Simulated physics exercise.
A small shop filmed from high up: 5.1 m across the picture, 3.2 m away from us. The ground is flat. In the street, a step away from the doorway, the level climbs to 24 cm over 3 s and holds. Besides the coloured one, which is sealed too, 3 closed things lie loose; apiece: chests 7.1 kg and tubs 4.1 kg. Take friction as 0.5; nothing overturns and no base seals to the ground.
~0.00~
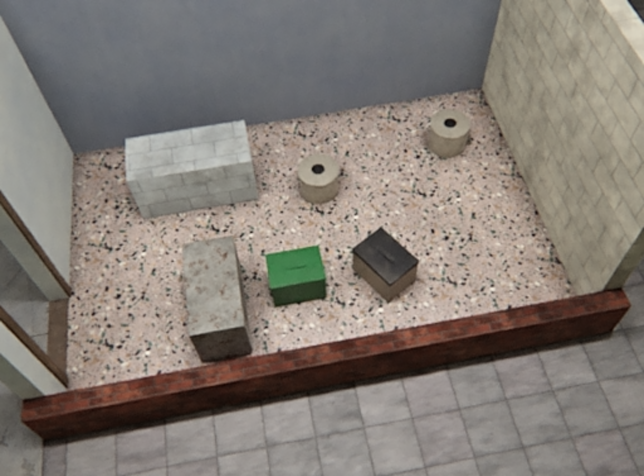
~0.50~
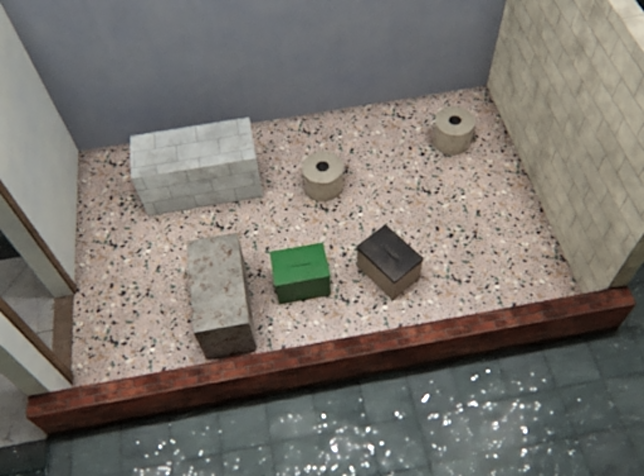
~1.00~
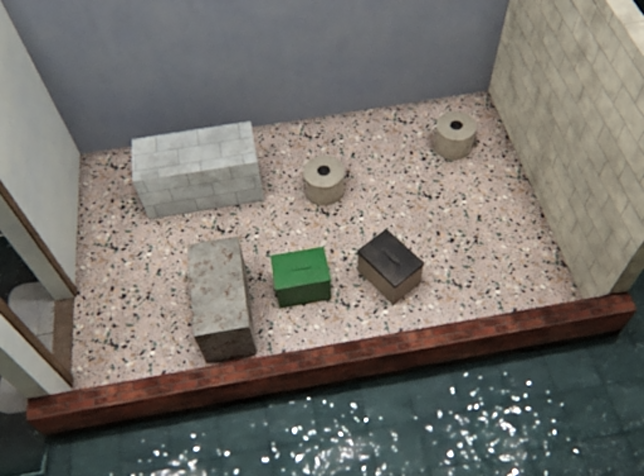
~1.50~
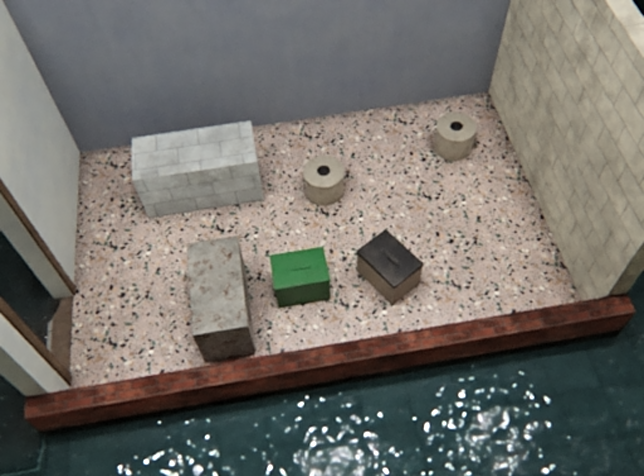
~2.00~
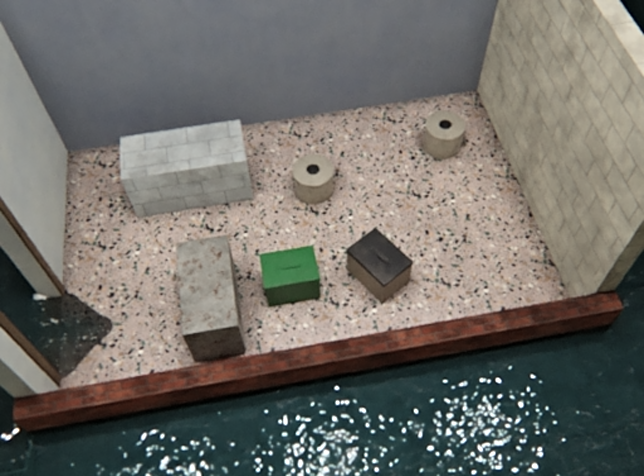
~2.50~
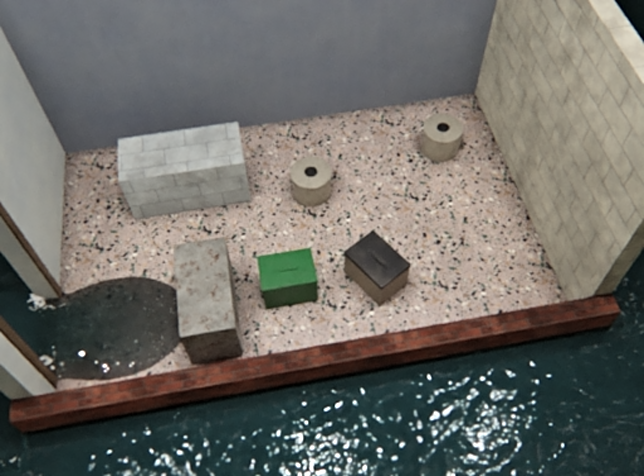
Dark water covers the street, then spreads through the left doorway onto the speckled shop floor.
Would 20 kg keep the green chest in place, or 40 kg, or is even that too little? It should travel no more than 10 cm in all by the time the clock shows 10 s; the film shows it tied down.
I expect that the smaller load will do.
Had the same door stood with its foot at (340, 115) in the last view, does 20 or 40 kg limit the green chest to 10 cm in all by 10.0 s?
Then only the higher weight holds it.
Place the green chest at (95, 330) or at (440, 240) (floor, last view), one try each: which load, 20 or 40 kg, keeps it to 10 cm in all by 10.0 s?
In that order: Neither holds; the smaller is enough.
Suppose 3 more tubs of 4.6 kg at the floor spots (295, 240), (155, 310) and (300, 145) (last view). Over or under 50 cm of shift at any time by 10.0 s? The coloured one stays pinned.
In that order: More, more, under.
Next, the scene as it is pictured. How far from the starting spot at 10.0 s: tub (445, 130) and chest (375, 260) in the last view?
In turn: 40 cm, 200 cm.
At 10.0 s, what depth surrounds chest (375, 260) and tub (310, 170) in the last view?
About 10 and 8 cm.
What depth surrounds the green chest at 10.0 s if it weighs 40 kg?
Roughly 4 cm.
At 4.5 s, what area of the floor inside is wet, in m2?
Some 5.5 m2.
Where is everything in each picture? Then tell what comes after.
In the first frame, the green chest at (295, 266) rests on the ground; water covers 0.0 m2; 0 of 4 have shifted.
In the second frame, the green chest at (299, 263) rests on the ground; 0.0 m2 under water; 0 of 4 have shifted.
In the third frame, the green chest at (300, 267) rests on the ground; water covers 0.0 m2; 0 of 4 have shifted.
In the fourth frame, the green chest at (299, 267) rests on the ground; 0.0 m2 under water; 0 of 4 have shifted.
In the fifth frame, the green chest at (289, 266), on the bottom; water covers 0.2 m2; 0 of 4 have shifted.
In the sixth frame, the green chest at (287, 269) rests on the ground; water covers 1.1 m2; 0 of 4 have shifted.
After 3.5 s the green chest would be 0 cm from its start with 20 kg and 0 cm from its start with 40 kg; 0 cm of water round it then.
After 4.5 s the green chest would be 0 cm from its start with 20 kg and 0 cm from its start with 40 kg; 1 cm of water round it then.
After 7.0 s the green chest would be 0 cm from its start with 20 kg and 0 cm from its start with 40 kg; 4 cm of water round it then.
After 10.0 s the green chest would be 0 cm from its start with 20 kg and 0 cm from its start with 40 kg; 4 cm of water round it then.
